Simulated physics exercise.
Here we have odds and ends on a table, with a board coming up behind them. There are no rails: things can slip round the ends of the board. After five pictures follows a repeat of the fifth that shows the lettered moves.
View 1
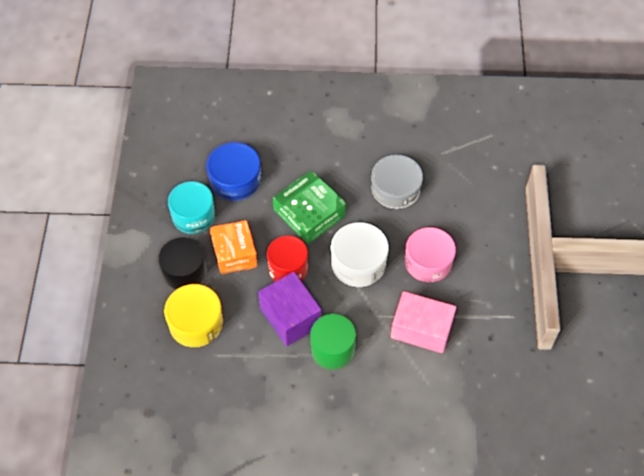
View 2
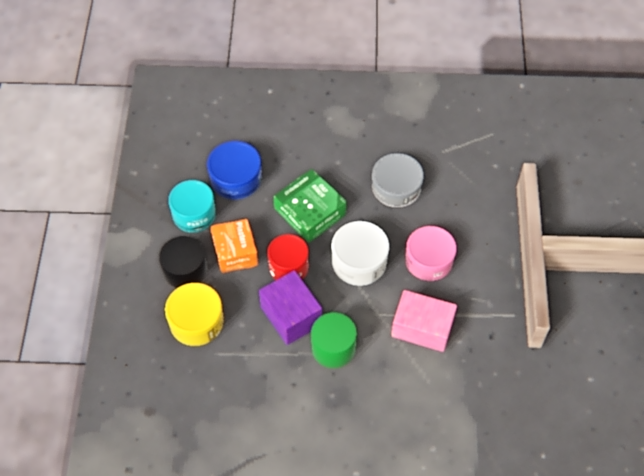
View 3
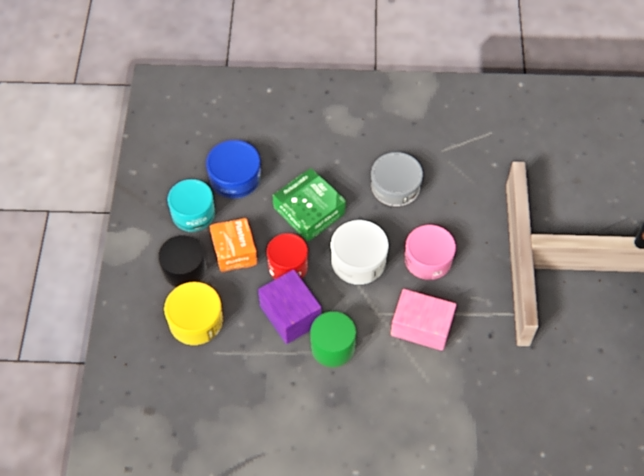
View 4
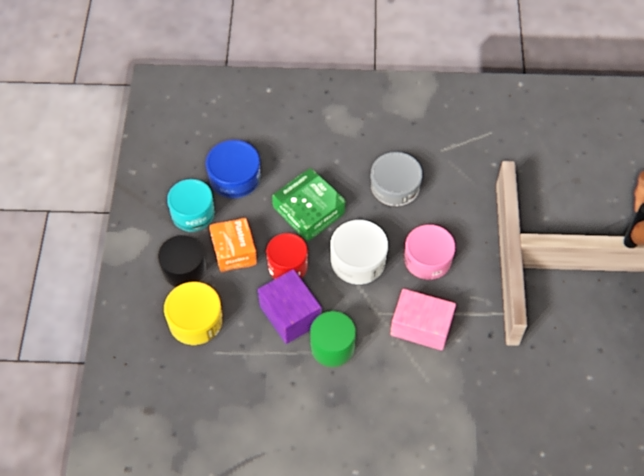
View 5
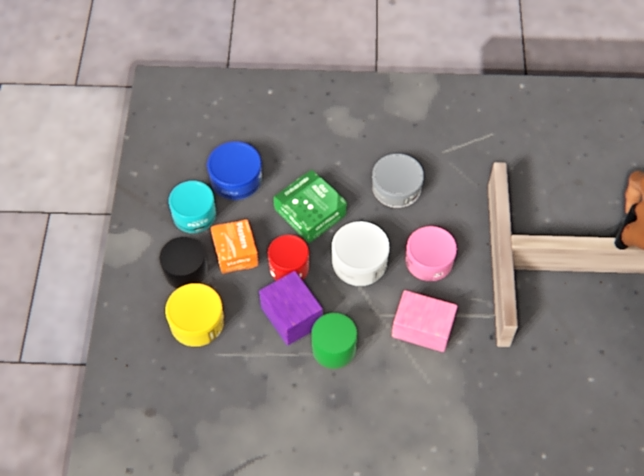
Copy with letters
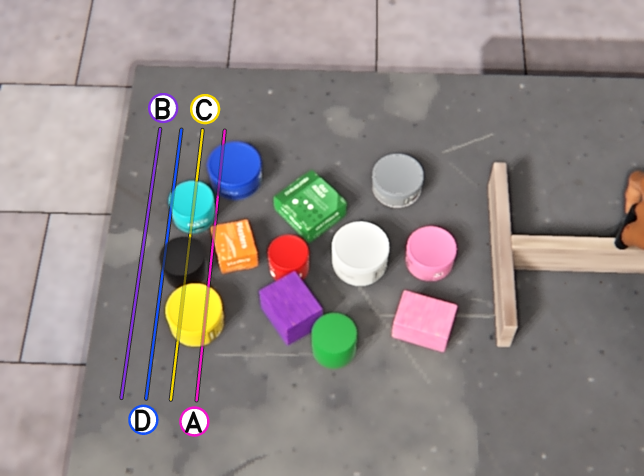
The clip opens on colourful round tubs and small blocks scattered across a grey table, with a T-shaped wooden board to their right. The board slides slowly left by a small amount, and an orange-brown and black shape enters at the right edge along its handle, while the items stay still.
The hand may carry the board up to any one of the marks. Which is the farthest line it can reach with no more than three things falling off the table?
The farthest such stop is C.
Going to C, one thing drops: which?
It is the yellow tub.
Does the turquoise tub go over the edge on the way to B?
Yes.
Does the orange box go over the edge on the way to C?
No.
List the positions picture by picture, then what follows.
The first picture shows yellow tub (195, 316); white tub (360, 255); purple block (291, 309).
The second picture shows board (537, 241); blue jar (235, 171).
The third picture shows board (526, 240); red jar (288, 259).
The fourth picture shows board (514, 239); green pot (333, 339).
The fifth picture shows board (505, 241); grey tin (398, 181); black pot (184, 263); green packet (310, 207).
On the marked copy, A at (212, 255); B at (142, 253); C at (188, 254); D at (165, 254).
Following C. Soon after the start, board (391, 237); orange box (228, 247); green pot (305, 343).
Later, board (278, 234); yellow tub (138, 336); black pot (156, 258).
In the end, board (189, 231); yellow tub over the edge; black pot (105, 269); one fallen.
As for the rest, A is within the limit but short; B drops six; D drops six.
